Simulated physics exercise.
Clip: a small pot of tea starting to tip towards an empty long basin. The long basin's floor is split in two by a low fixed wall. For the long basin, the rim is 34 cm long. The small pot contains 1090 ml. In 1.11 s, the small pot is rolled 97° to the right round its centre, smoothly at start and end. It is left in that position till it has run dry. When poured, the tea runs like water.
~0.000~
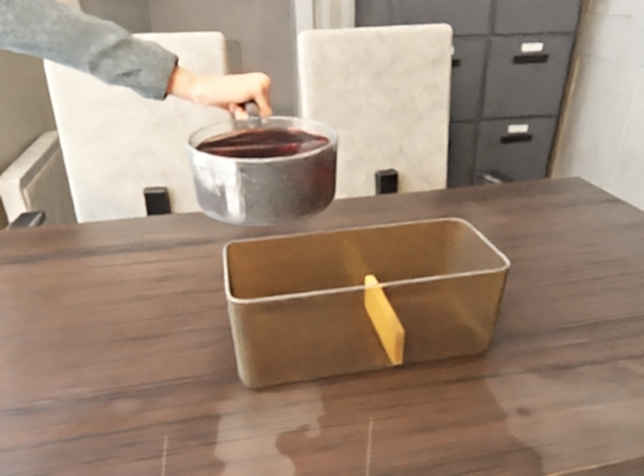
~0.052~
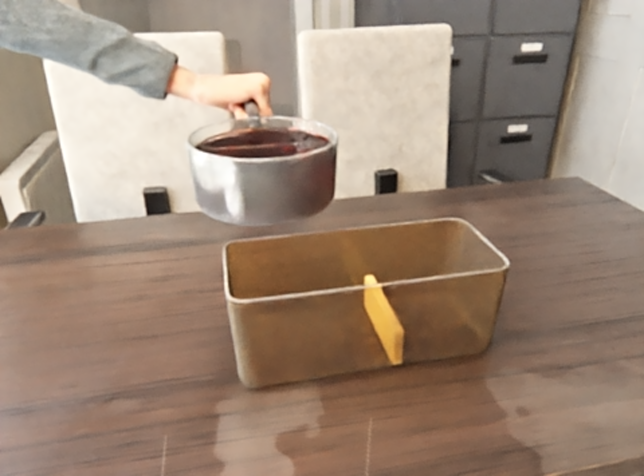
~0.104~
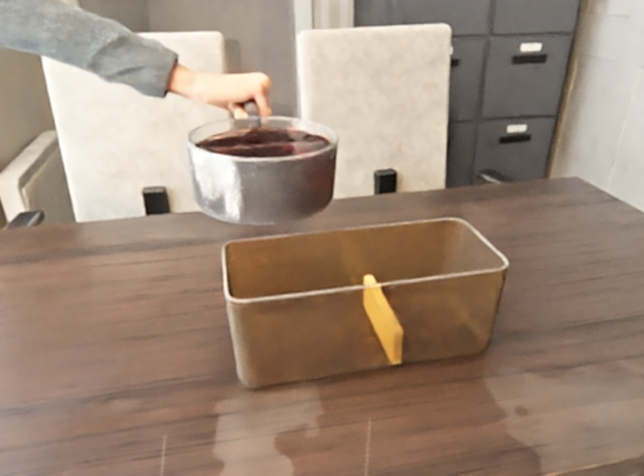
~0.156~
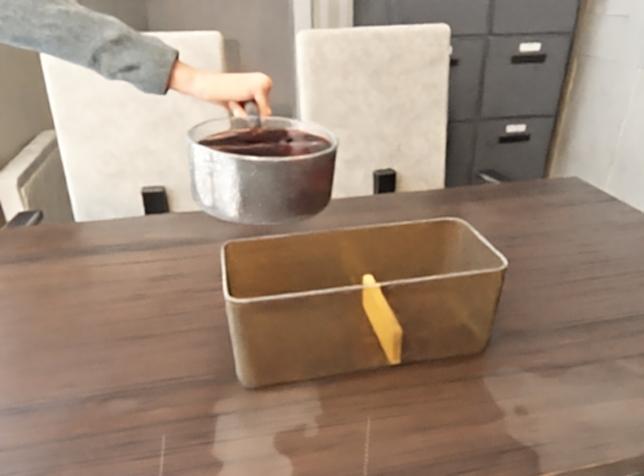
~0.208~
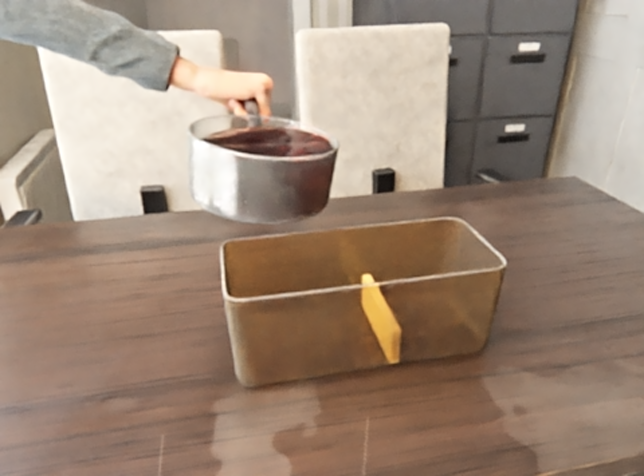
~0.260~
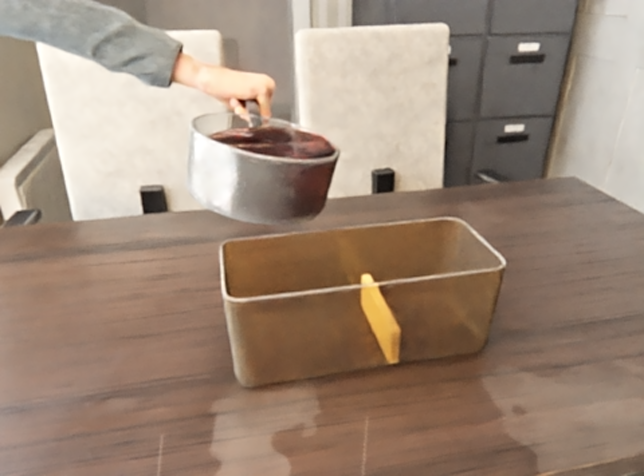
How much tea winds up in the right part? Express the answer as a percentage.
About 54 per cent.
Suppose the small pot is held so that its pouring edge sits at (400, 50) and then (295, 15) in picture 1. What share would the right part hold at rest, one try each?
In order, 75 and 45 per cent.
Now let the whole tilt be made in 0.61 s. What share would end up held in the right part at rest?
35 per cent.
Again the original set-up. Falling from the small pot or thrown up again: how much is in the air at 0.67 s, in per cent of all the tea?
30 %.
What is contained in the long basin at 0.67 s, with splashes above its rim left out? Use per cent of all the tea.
Near 18 in a hundred.
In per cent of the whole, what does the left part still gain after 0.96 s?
Near 16 percent, more or less.
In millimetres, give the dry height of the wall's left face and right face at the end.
Measured: Left around 32 mm, right around 18 mm.
By 0.67 s the tilt is 63° and 51 per cent is still to pour, 5 is left of the wall and 13 right of it.
By 0.96 s the tilt is 93° and 11 per cent is still to pour, 29 is left of the wall and 53 right of it.
By 1.27 s the tilt is 97° and 2 per cent is still to pour, 44 is left of the wall and 53 right of it.
By 1.61 s the tilt is 97° and 0 per cent is still to pour, 46 is left of the wall and 53 right of it.
At rest 46 per cent lies left of the wall, 54 right of it and 0 outside.
